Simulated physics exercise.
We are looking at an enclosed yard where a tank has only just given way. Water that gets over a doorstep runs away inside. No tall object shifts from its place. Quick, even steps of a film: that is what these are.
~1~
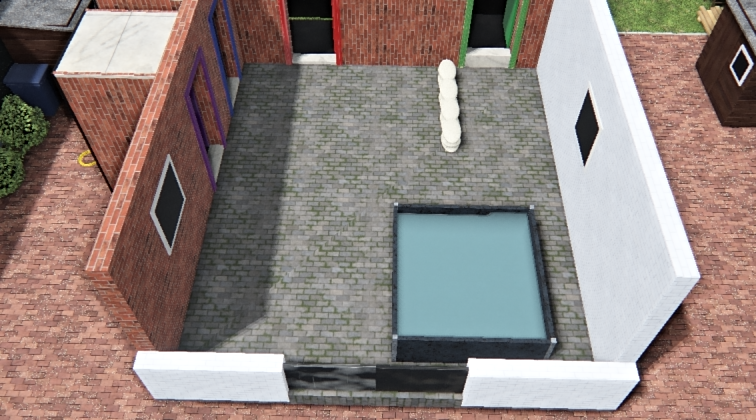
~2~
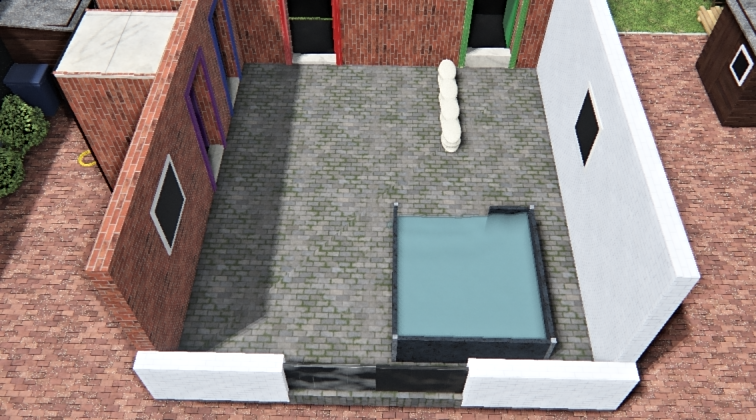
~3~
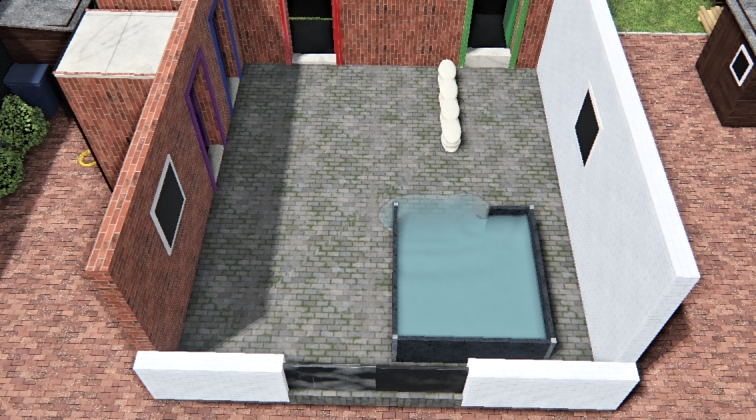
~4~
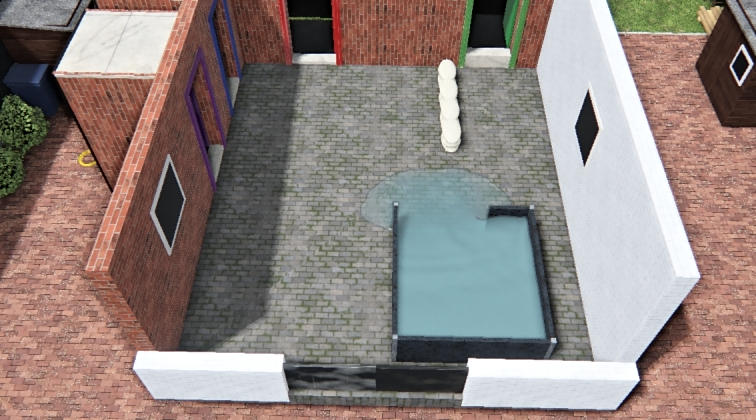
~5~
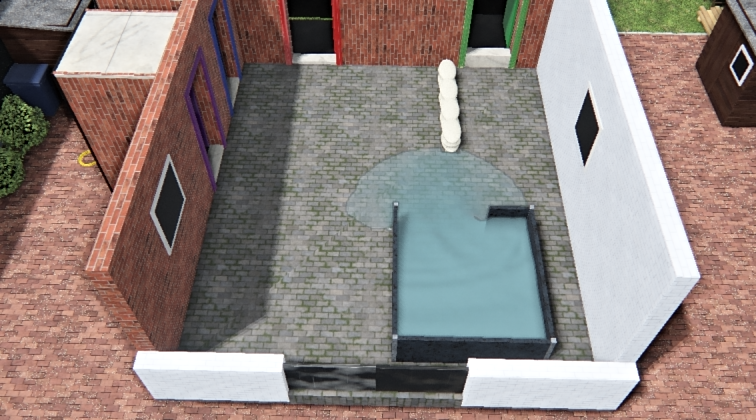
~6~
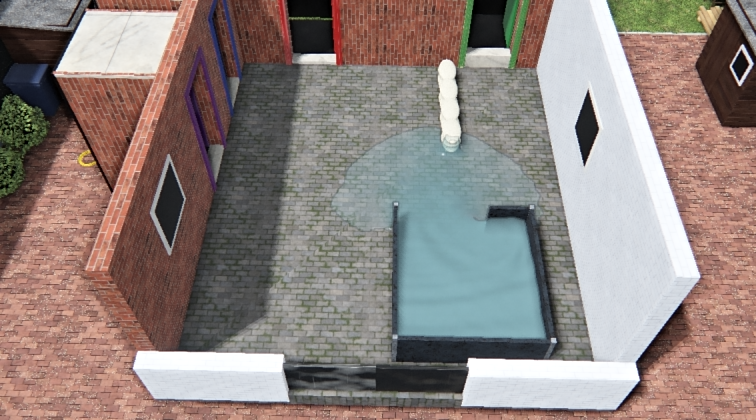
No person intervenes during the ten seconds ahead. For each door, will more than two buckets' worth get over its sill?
Door by door: The green door no, two buckets' worth or less; the purple door no, two buckets' worth or less; the blue door yes, more than two buckets' worth; the red door yes, more than two buckets' worth.
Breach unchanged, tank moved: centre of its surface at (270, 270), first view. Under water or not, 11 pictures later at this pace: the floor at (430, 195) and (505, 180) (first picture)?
In that order: Untouched and untouched.
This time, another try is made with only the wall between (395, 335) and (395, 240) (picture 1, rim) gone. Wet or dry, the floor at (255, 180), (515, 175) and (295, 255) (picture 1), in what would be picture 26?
Taking the spots in turn: Swamped, untouched and swamped.
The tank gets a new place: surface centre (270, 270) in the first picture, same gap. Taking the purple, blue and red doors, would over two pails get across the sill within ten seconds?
Afterwards, purple overshoots; blue overshoots; red overshoots.
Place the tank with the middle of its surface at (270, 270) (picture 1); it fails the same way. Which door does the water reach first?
The purple door.
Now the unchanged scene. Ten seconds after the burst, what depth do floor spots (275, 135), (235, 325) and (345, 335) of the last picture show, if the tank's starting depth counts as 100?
Around 14, 14 and 18 percent, in that order.
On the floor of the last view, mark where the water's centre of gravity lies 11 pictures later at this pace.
At roughly (437, 208).
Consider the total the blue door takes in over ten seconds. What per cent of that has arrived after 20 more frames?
It should be near 5 percent of the ten-second total.
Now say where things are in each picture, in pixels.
In the first picture, the open tank at (468, 271) is whole and still.
In the second picture, the front is at a hidden place, out from the gap on the open tank's far side.
In the third picture, the front is at (386, 209), out from the gap on the open tank's far side.
In the fourth picture, water pours out on the open tank's far side and has run to (466, 173).
In the fifth picture, water pours out on the open tank's far side and has run to (461, 153).
In the sixth picture, water pours out on the open tank's far side and has run to (423, 131).
A moment on, water covers 35 % of the floor; the green door not reached, the purple door not reached, the blue door not reached, the red door not reached.
Next, water covers 50 % of the floor; the green door wet at the sill, nothing in, the purple door not reached, the blue door not reached, the red door wet at the sill, nothing in.
Then, water covers 55 % of the floor; the green door wet at the sill, nothing in, the purple door wet at the sill, nothing in, the blue door under two buckets in, the red door over two buckets in.
Later, water covers 70 % of the floor; the green door wet at the sill, nothing in, the purple door wet at the sill, nothing in, the blue door over two buckets in, the red door over two buckets in.
In the end, water covers 95 % of the floor; the green door wet at the sill, nothing in, the purple door wet at the sill, nothing in, the blue door far over two buckets in, the red door far over two buckets in.
